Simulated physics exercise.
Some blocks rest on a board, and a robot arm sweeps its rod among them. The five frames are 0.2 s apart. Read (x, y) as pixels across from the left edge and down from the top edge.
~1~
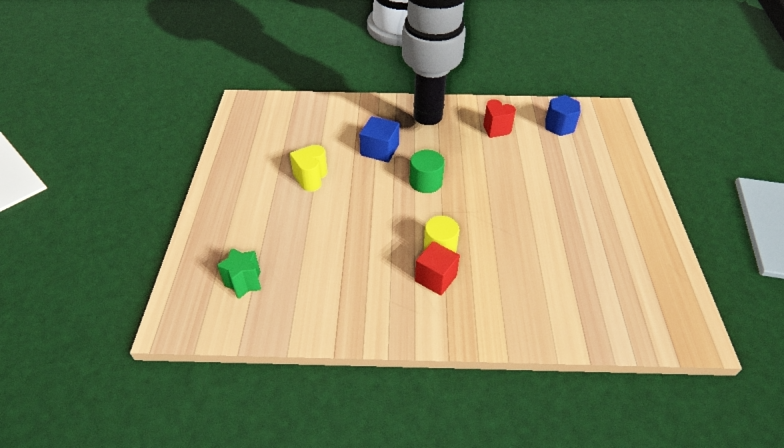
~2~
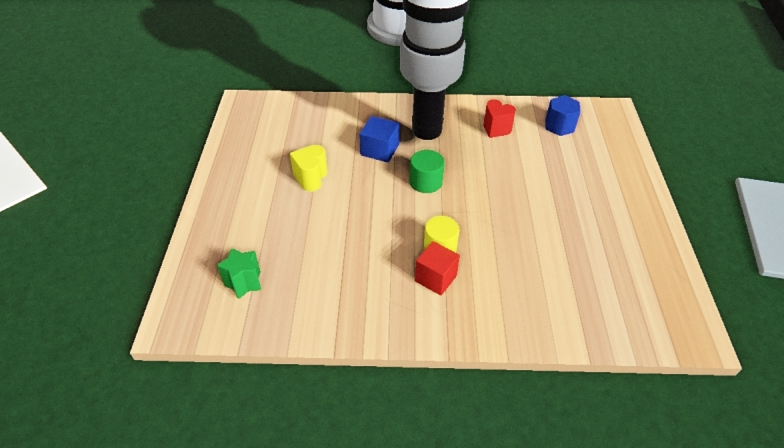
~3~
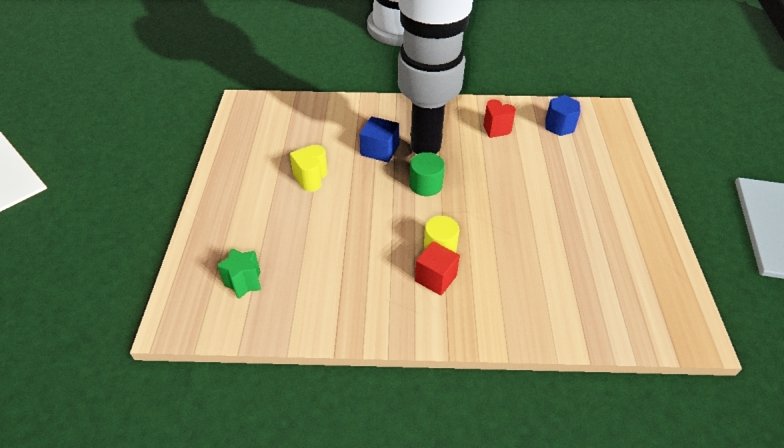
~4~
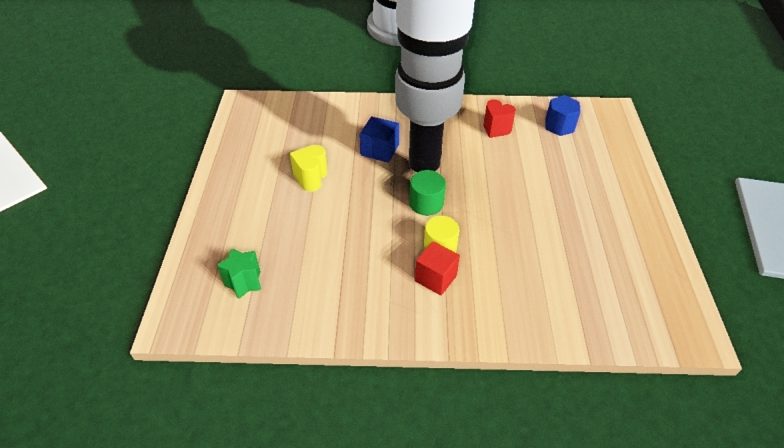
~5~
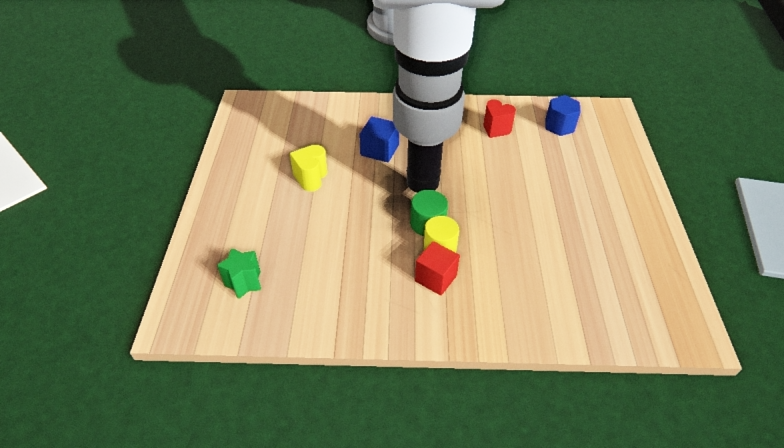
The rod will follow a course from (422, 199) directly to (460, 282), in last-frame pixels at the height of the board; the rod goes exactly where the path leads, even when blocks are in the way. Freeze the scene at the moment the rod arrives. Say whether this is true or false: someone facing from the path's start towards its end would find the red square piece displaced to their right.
The statement is correct.
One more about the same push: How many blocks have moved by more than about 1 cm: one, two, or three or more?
Blocks that move over 1 cm: Three or more.
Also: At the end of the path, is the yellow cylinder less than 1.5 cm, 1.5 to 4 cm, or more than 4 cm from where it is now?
It shifts by more than 4 cm.
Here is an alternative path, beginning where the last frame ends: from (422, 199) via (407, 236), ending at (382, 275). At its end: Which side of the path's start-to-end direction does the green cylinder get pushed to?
The green cylinder is shifted sideways to the left, facing along the path from start to end.
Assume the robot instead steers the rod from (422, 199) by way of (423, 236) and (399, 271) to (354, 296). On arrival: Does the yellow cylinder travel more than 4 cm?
Final answer: Yes.
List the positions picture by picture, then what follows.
Rod tip at (428, 117); block tops, blue square piece at (380, 128); green cylinder at (428, 160); red square piece at (438, 257); yellow cylinder at (442, 227), in the first frame.
Rod at (427, 131); blocks unchanged, in the second frame.
Rod at (426, 147); green cylinder at (428, 163), in the third frame.
Rod at (424, 164); green cylinder at (428, 182), in the fourth frame.
Rod at (423, 183); blue square piece at (380, 128); green cylinder at (430, 202); red square piece at (438, 257); yellow cylinder at (442, 227), in the fifth frame.
The first path, step by step. One third of the way, rod at (435, 210); green cylinder at (446, 230); red square piece at (437, 274), turned 20° clockwise; yellow cylinder at (463, 257).
Two thirds of the way, rod at (448, 238); green cylinder at (467, 259); red square piece at (437, 275), turned 20° clockwise; yellow cylinder at (488, 287).
At the end, rod at (462, 267); blue square piece in place; green cylinder at (488, 288); red square piece at (434, 277), turned 20° clockwise; yellow cylinder at (513, 318).
